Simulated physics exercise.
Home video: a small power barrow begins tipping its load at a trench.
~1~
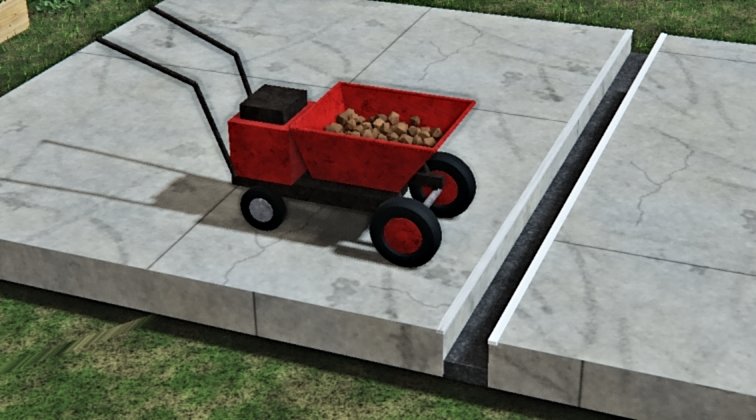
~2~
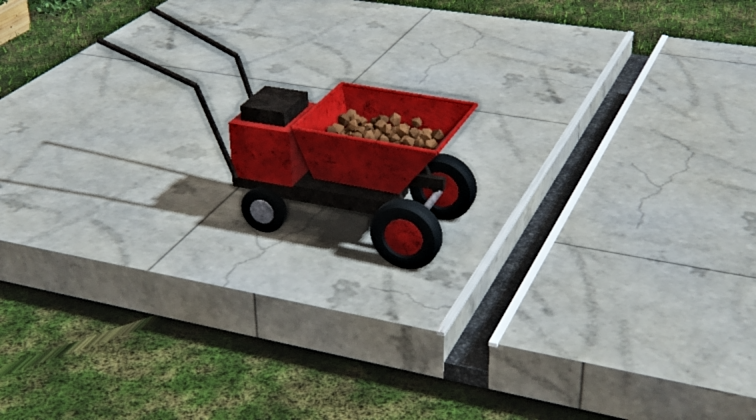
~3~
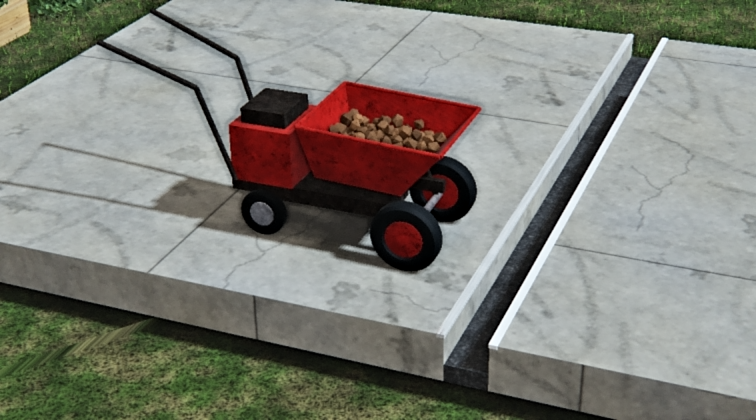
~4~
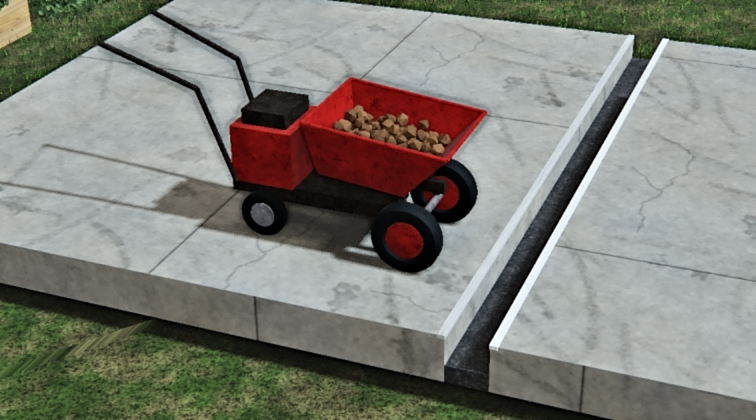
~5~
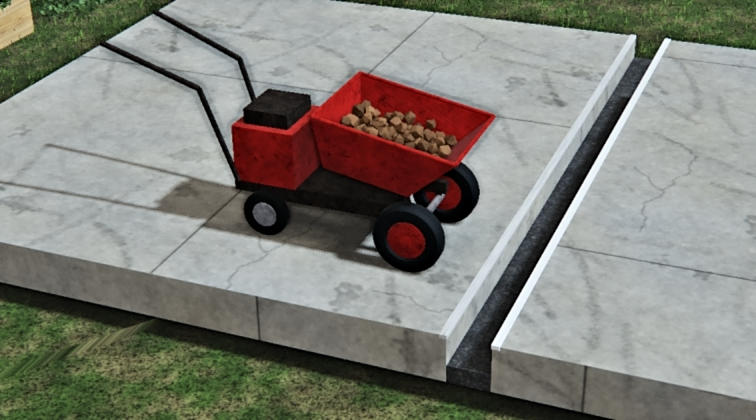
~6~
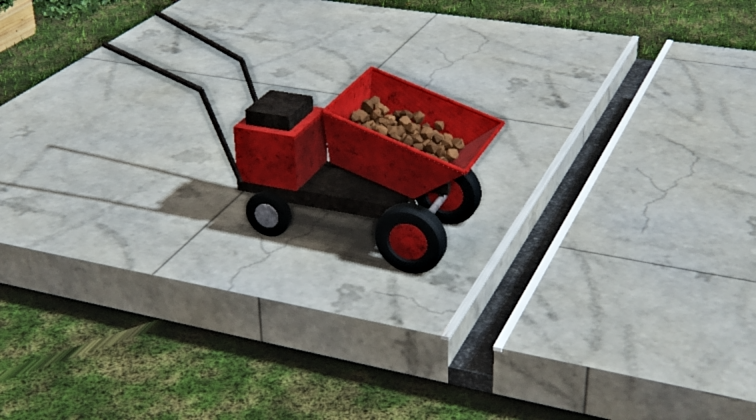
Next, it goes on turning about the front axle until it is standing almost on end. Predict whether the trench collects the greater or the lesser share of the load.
The trench takes in the minor portion of the load.
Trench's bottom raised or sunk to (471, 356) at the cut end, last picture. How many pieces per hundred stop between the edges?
About 30 %.
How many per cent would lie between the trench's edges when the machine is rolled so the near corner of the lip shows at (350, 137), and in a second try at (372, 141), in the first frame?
40 % and 70 %.
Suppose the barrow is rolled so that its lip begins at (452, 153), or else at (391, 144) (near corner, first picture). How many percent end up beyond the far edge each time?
About 90 % and 0 %.
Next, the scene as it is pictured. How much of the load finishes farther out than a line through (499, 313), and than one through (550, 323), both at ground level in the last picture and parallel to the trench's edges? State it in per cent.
Result, first then second: 80 %, 30 %.
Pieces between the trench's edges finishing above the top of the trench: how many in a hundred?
About 0 %.
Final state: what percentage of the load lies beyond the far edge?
70 %.
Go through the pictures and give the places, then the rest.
Lip of the skip at (435, 151), level; top of the load at (381, 140), clay clods; first edge of the trench at (459, 299); far edge at (510, 309), the trench under half as wide as the skip, and about as deep as wide, in the first frame.
Lip of the skip at (437, 153), level; top of the load at (382, 141), in the second frame.
Lip of the skip at (440, 157), tipped barely; top of the load at (370, 137), in the third frame.
Lip of the skip at (446, 161), tipped a little; top of the load at (366, 128), in the fourth frame.
Lip of the skip at (455, 165), tipped a little; top of the load at (374, 125), in the fifth frame.
Lip of the skip at (465, 172), tipped clearly; top of the load at (383, 122); first edge of the trench at (464, 305); far edge at (515, 316), in the sixth frame.
Soon, skip tipped steeply; all in the skip.
A while on, skip tipped steeply; most in the skip; a small part in or heaped over the trench; a small part beyond it; a stray few falling.
Towards the end, skip tipped right over; a small part in the skip; about a quarter in or heaped over the trench; about two thirds beyond it.
Finally, skip tipped right over; a stray few in the skip; about a quarter in or heaped over the trench; about two thirds beyond it.
